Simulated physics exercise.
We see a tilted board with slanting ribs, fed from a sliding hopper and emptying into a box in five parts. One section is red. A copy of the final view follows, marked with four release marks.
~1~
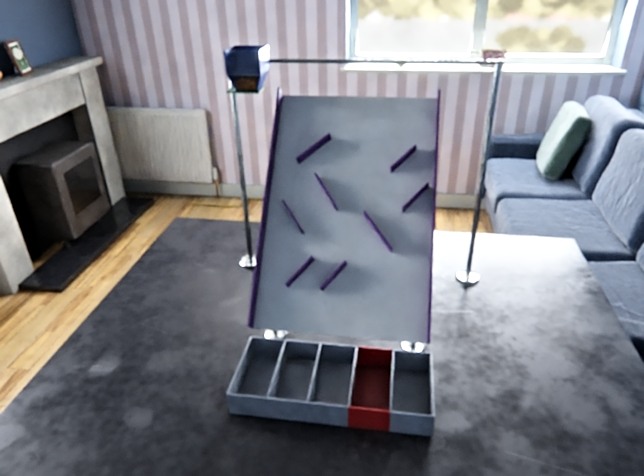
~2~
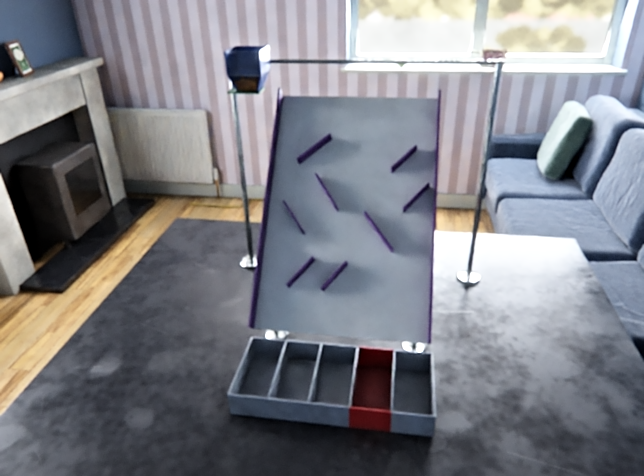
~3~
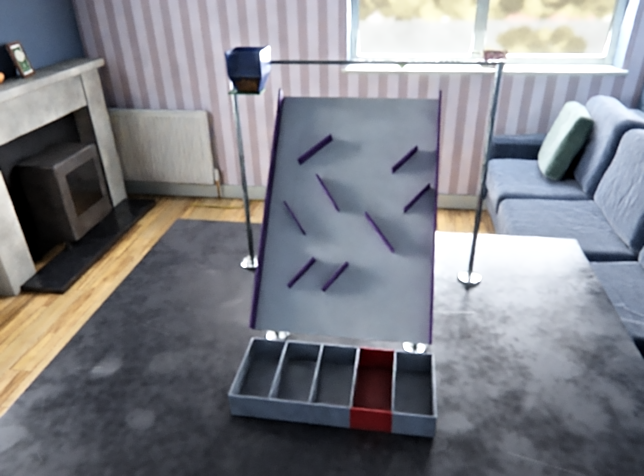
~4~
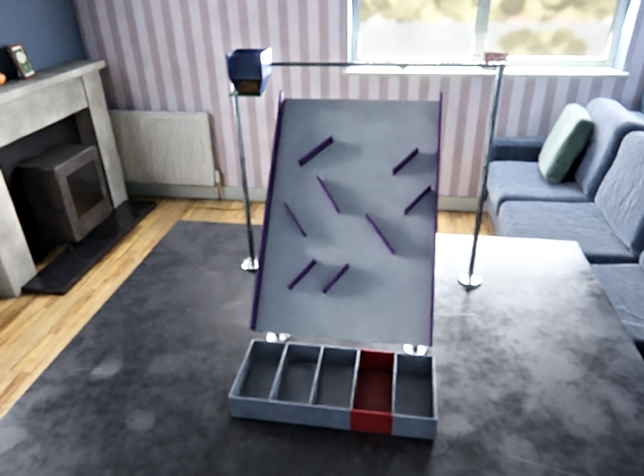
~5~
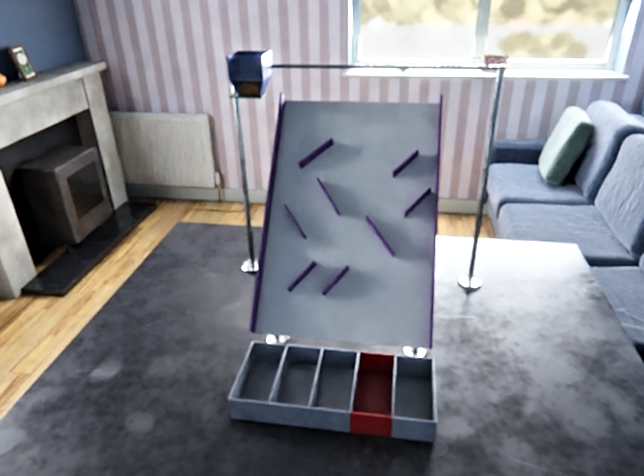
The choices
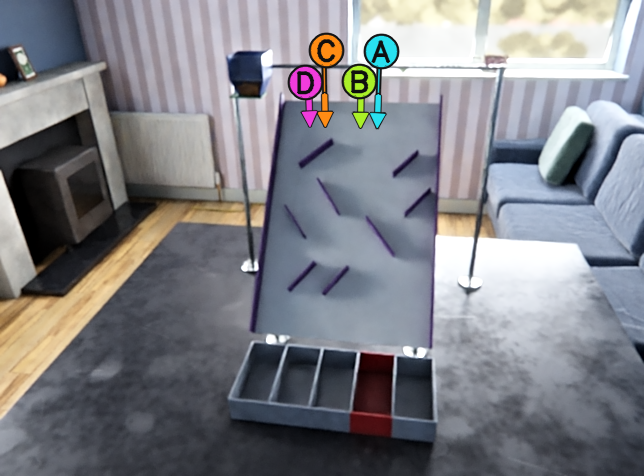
A tilted grey board with slanting ribs stands above a five-part box, barely moving.
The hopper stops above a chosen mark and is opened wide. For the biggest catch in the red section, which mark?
B.
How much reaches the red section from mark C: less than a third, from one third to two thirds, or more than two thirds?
Less than a third.
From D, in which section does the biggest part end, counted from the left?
It is the first one.
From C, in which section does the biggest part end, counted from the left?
The first.
On the marked copy, mark A meets the board at (377, 122); mark B meets the board at (360, 122); mark C meets the board at (325, 121); mark D meets the board at (309, 121).
For mark A, about a tenth in the red section, the larger part in other sections.
For mark B, roughly a third in the red section, roughly two thirds in other sections, just a few outside the box.
For mark C, about a tenth in the red section, the larger part in other sections.
For mark D, not one piece in the red section, almost all in other sections, just a few held on the board.
